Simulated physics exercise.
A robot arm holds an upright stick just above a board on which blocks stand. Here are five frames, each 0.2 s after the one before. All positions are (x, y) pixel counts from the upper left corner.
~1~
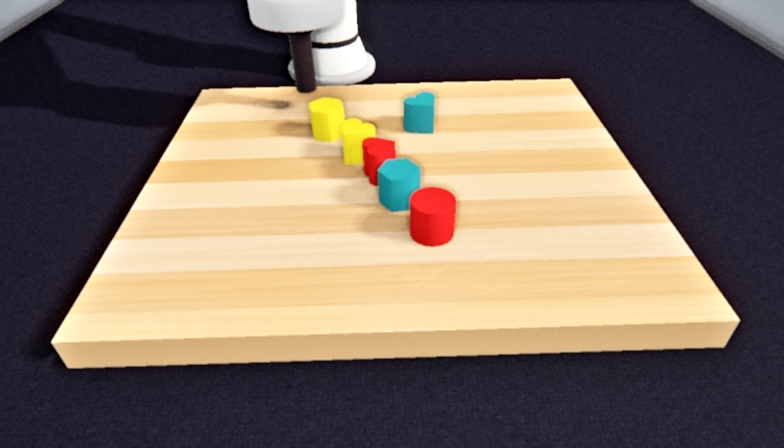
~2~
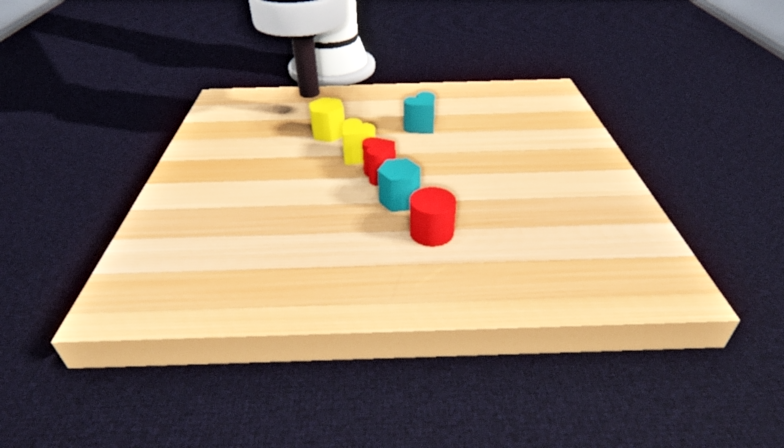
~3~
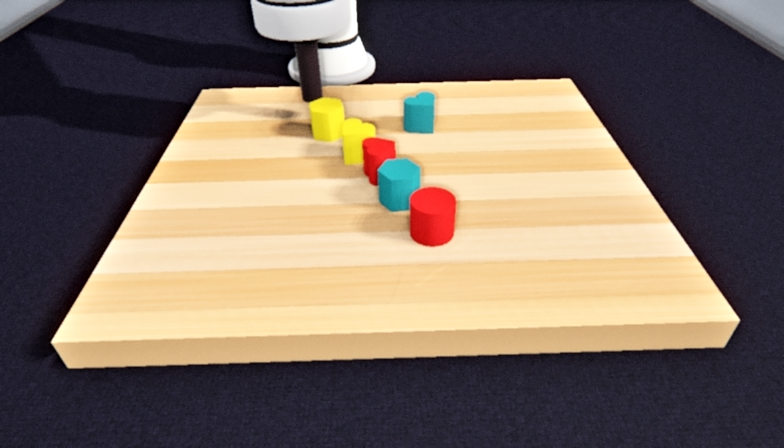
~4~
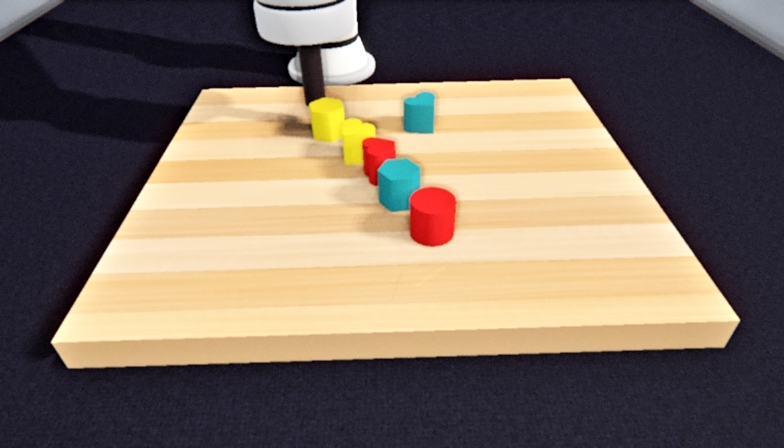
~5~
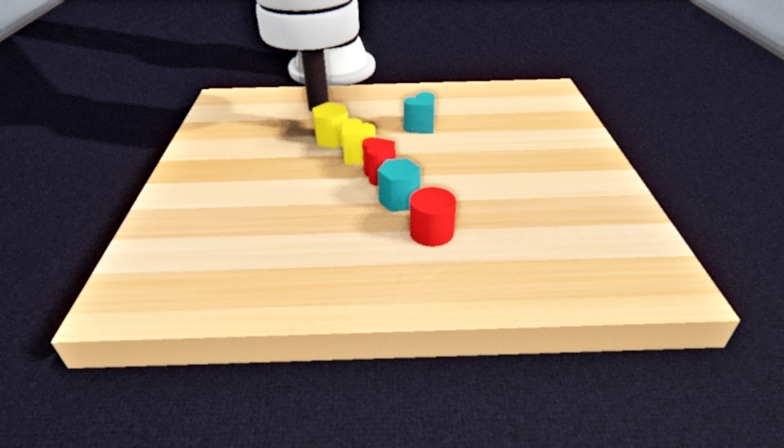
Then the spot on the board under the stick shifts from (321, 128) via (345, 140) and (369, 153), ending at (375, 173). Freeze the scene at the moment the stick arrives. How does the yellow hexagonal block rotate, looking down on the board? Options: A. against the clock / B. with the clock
The answer is B.
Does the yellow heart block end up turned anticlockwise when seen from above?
In short: Yes.
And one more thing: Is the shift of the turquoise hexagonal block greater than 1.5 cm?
Short answer: Yes.
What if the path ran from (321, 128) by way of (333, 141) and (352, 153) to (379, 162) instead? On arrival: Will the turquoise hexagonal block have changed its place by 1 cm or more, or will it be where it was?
The turquoise hexagonal block will not stay where it is.
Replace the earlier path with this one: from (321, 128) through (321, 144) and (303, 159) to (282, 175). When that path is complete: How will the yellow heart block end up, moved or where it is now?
Here the yellow heart block moves off its spot.
On the path given first. One third of the way, stick (344, 120); yellow hexagonal block (347, 124), turned 30° clockwise; yellow heart block (370, 138), turned 15° anticlockwise; red heart block (387, 153), turned 15° clockwise; turquoise hexagonal block (401, 171).
Two thirds of the way, stick (368, 133); yellow hexagonal block (349, 136), turned 90° clockwise; yellow heart block (371, 146), turned 95° anticlockwise; red heart block (396, 155), turned 50° clockwise; turquoise hexagonal block (402, 173), turned 10° anticlockwise.
At the end, stick (374, 152); yellow hexagonal block (343, 143), turned 130° clockwise; yellow heart block (371, 160), turned 105° anticlockwise; red heart block (401, 164), turned 30° clockwise; turquoise hexagonal block (412, 183).
